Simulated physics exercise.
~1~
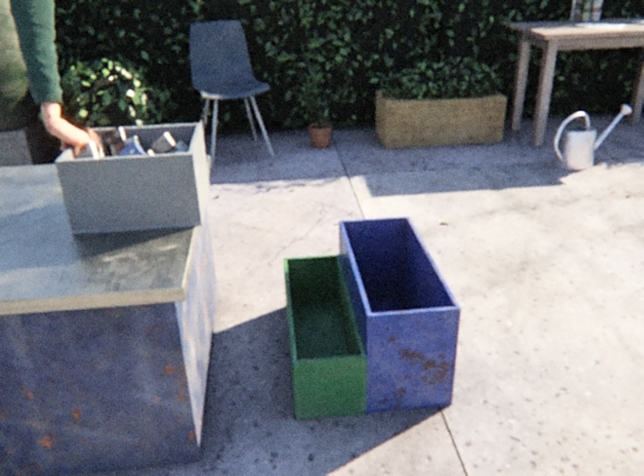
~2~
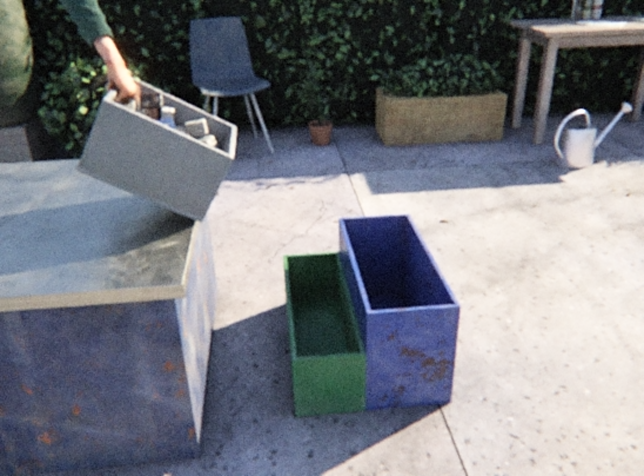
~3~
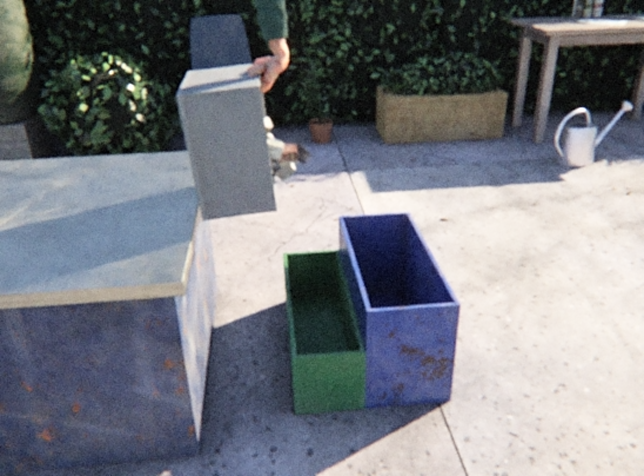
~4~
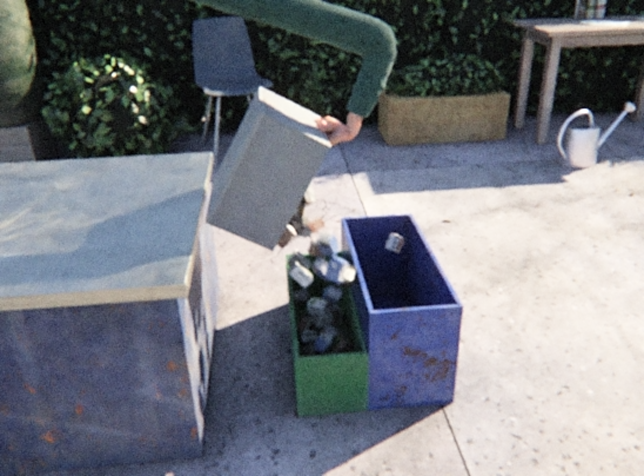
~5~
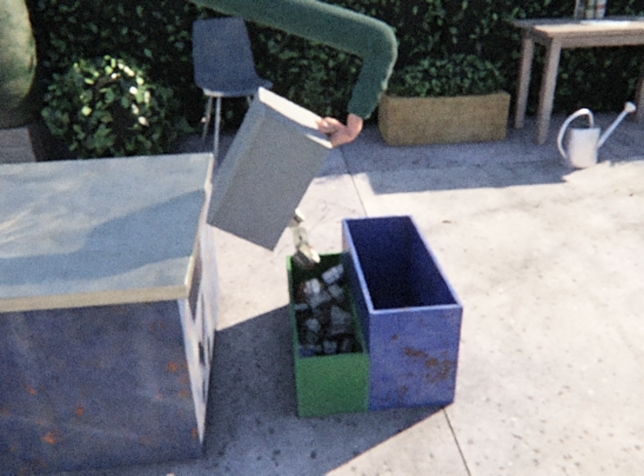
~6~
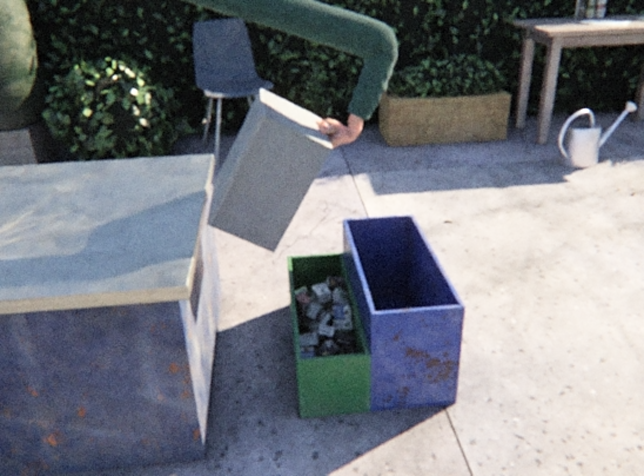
On a sunny patio, a green-sleeved arm tipping a grey crate off a bench, small cartons tumbling and mostly filling a green bin.
